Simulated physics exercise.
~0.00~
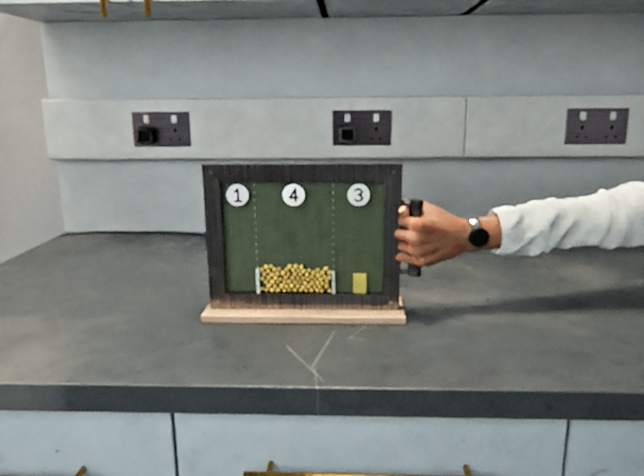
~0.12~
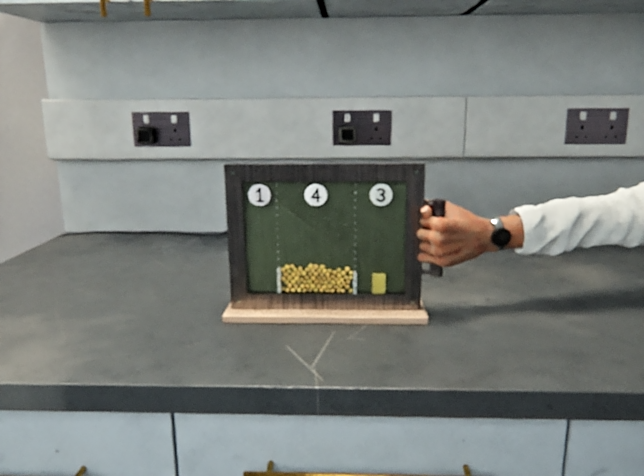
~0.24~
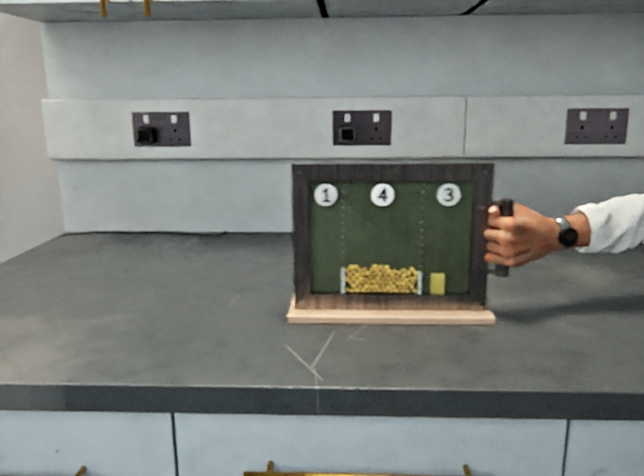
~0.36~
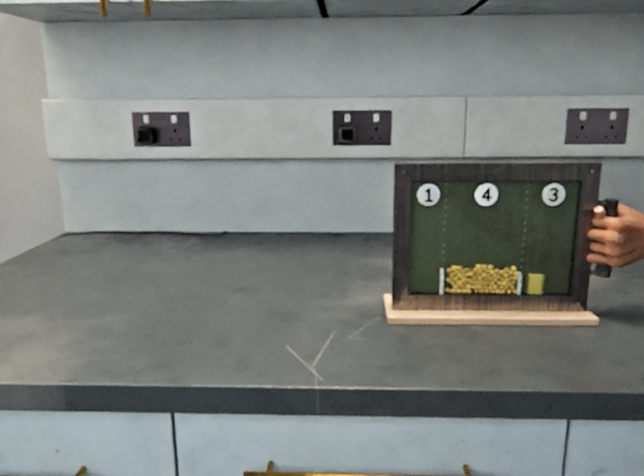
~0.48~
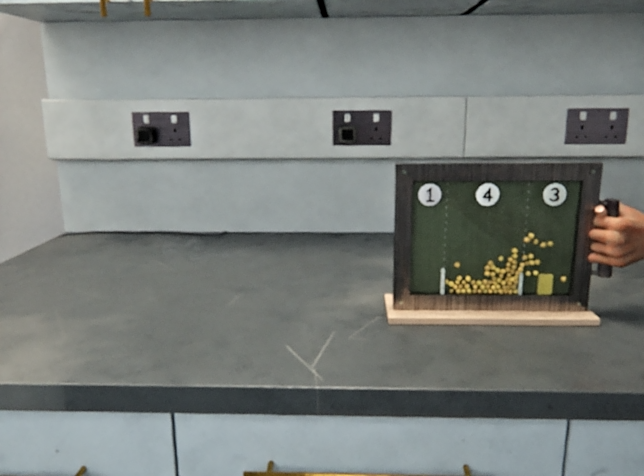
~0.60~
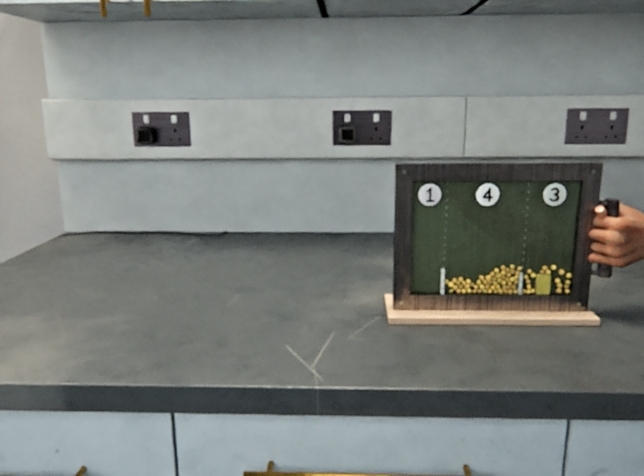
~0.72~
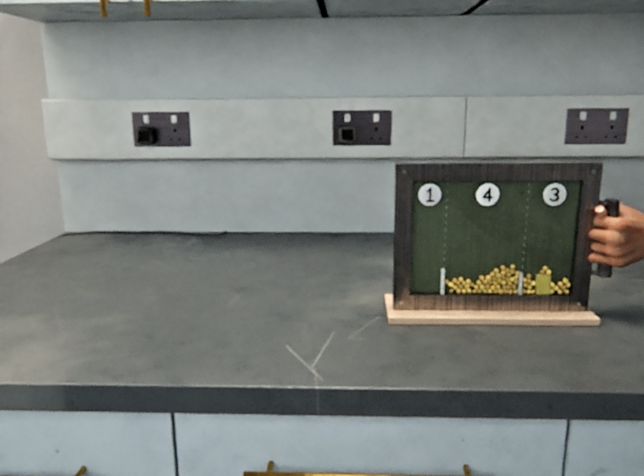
A dark-framed case with a green back stands on a grey kitchen counter, seen from the front by a still camera, with pale walls and dark sockets behind. Inside, small yellow chickpeas lie heaped between two short pale walls in the wide middle strip, and a yellow block sits in the right one. A hand in a white sleeve slides the case to the right, then it stops. The chickpeas surge rightward, some flying over the low wall. They settle with most still in the middle, a smaller share around the block, and the left strip empty.
